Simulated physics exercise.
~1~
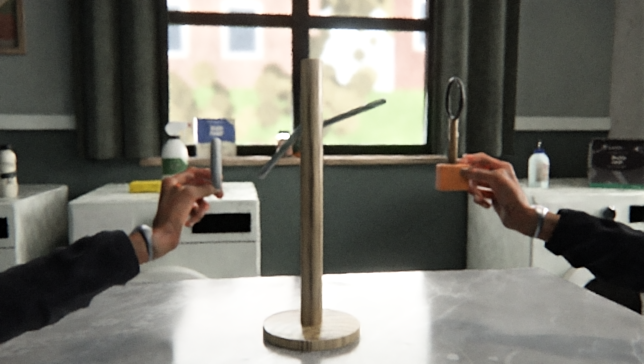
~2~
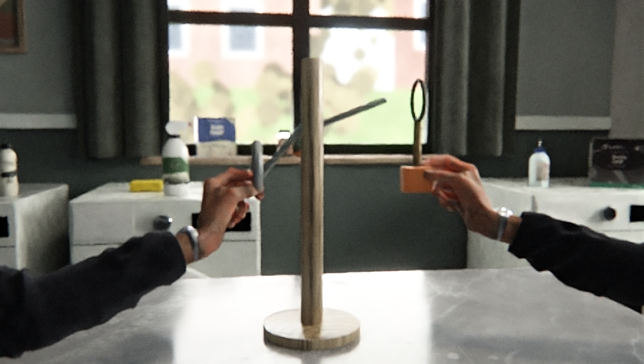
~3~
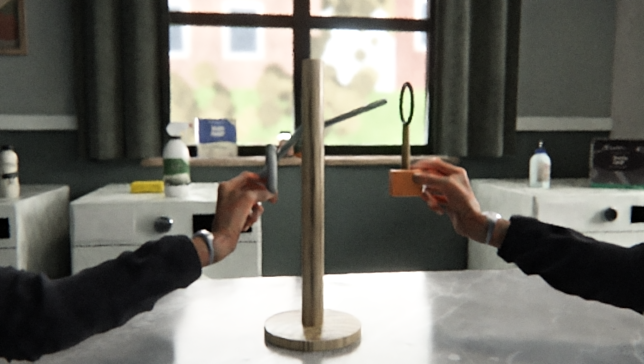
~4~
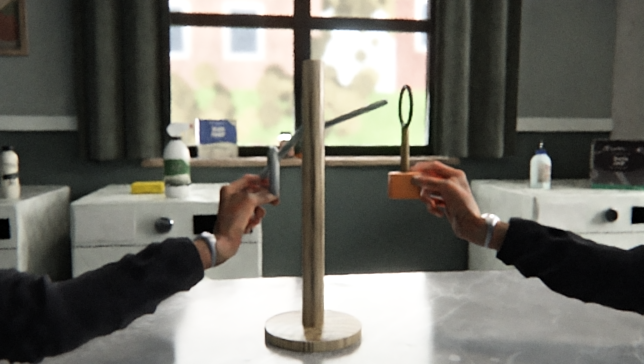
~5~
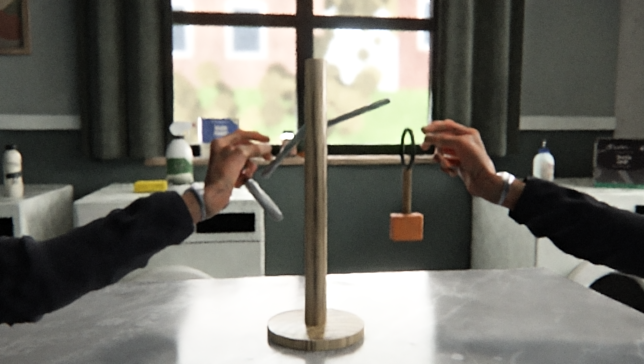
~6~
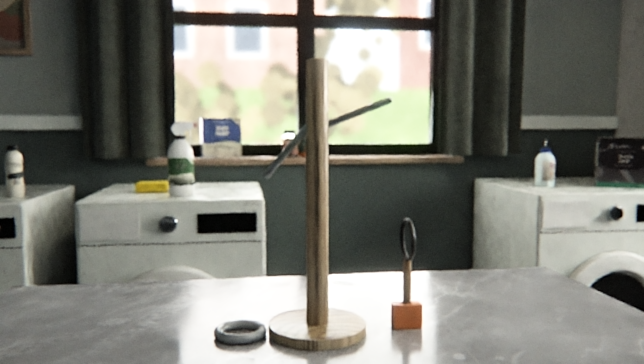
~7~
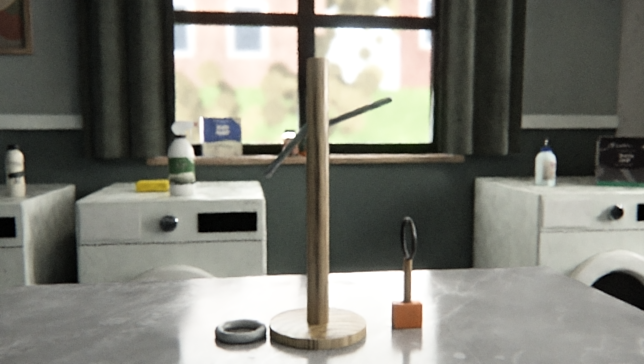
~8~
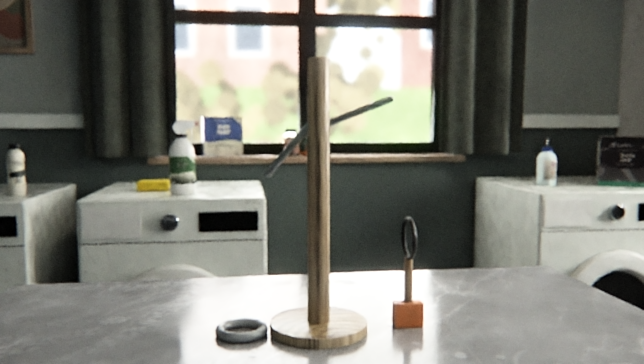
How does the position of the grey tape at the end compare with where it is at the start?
At the start the grey tape is held up in a hand, well to the left of the wooden post. At the end it lies flat on the table, lower down and a little further right, just left of the post's round base.
